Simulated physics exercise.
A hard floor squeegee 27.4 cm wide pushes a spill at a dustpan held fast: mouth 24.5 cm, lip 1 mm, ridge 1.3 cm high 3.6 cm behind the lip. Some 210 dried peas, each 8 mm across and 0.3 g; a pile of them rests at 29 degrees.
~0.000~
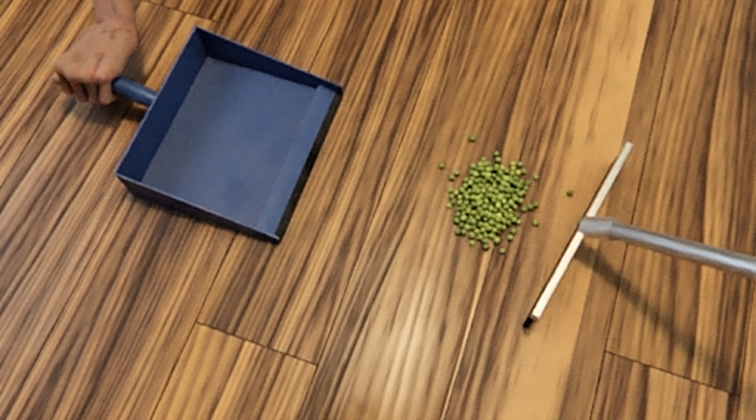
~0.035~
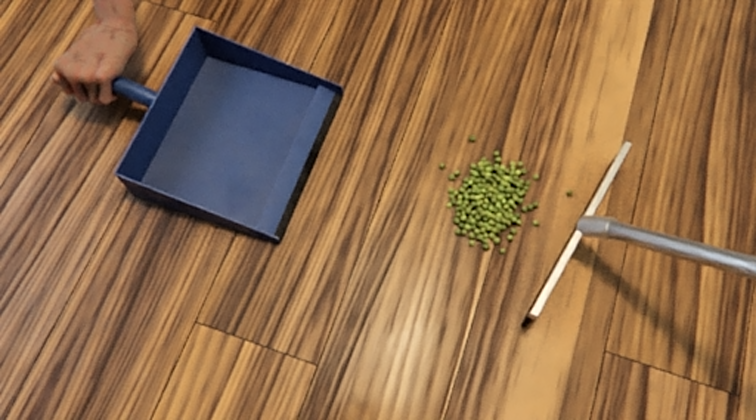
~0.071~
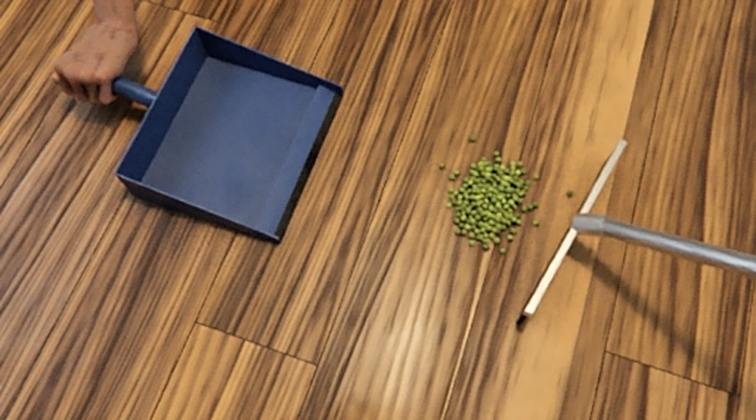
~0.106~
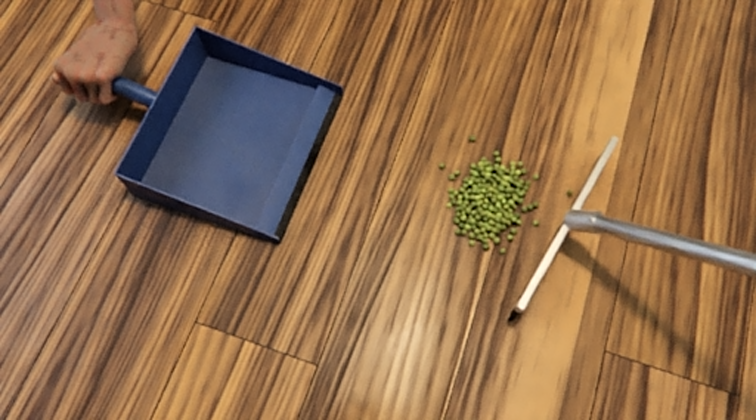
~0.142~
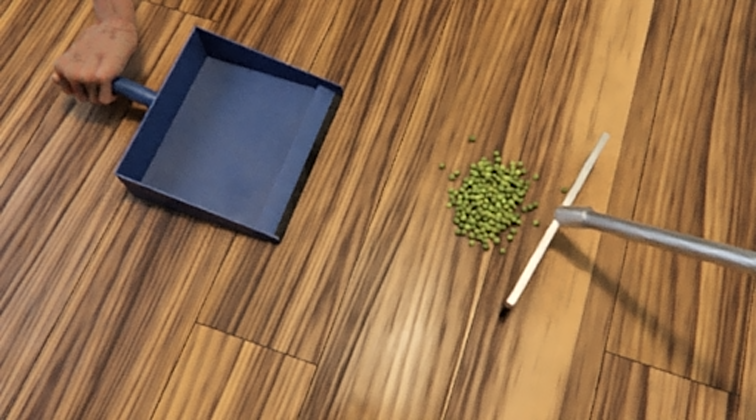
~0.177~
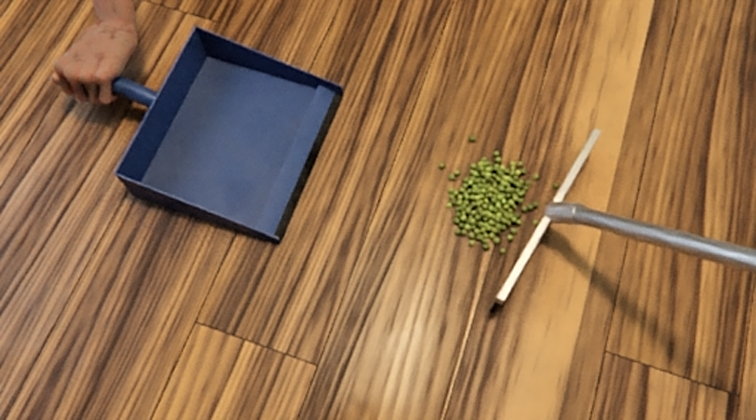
A squeegee with a thin pale blade and a grey metal handle slides slowly a short way left across a striped brown wooden floor, seen from above at a slant by a still camera. A loose pile of small green peas lies just left of the blade, while a hand at upper left grips a blue dustpan. The blade closes on the pile, barely nudging a stray pea, and the dustpan stays motionless.
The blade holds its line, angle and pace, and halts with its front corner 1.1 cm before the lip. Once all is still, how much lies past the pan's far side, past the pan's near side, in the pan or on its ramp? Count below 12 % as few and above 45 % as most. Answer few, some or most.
Far side some, near side few, pan few.
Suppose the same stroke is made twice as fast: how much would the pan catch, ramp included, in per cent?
In that case some 25 per cent.
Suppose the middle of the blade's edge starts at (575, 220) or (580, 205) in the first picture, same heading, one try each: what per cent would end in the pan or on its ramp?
About 15 and 25 per cent.
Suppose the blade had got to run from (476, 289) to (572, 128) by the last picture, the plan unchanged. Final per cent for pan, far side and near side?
Pan 20, far 25, near 0.
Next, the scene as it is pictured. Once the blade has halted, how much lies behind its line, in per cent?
About 0 per cent.
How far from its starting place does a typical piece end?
Roughly 24 cm.
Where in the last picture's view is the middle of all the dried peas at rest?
Around (340, 127).
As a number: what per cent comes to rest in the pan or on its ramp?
Some 5 per cent.
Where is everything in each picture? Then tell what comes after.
Blade from (535, 315) to (626, 149), moved 0.0 cm, 0 of the pieces shifted so far; middle of the pieces at (488, 196); pan at (229, 140), in the first frame.
Blade from (533, 315) to (625, 149), moved 0.2 cm, 0 of the pieces shifted so far; middle of the pieces at (488, 196), in the second frame.
Blade from (528, 312) to (620, 147), moved 0.9 cm, 0 of the pieces shifted so far; middle of the pieces at (488, 196), in the third frame.
Blade from (520, 308) to (612, 143), moved 2.0 cm, 0 of the pieces shifted so far; middle of the pieces at (488, 196), in the fourth frame.
Blade from (510, 304) to (603, 140), moved 3.3 cm, 1 of the pieces shifted so far; middle of the pieces at (488, 196), in the fifth frame.
Blade from (500, 299) to (594, 136), moved 4.5 cm, 1 of the pieces shifted so far; middle of the pieces at (488, 196); pan at (229, 140). The blade's pace is about 0.35 m/s, heading 7 degrees away from the viewer's side, in the sixth frame.
After 0.56 s, middle of the blade 19 cm from the lip; 0 % over the lip, far side 5 %, near side 0 %.
After 0.82 s, middle of the blade 10 cm from the lip; 0 % over the lip, far side 15 %, near side 0 %.
Then, at 1.18 s, middle of the blade 4 cm from the lip; 5 % over the lip, far side 25 %, near side 0 %.
By 1.6 s all is still; far side 25 %, near side 0 %, pan 5 %, in front of the lip or behind the blade 70 %.
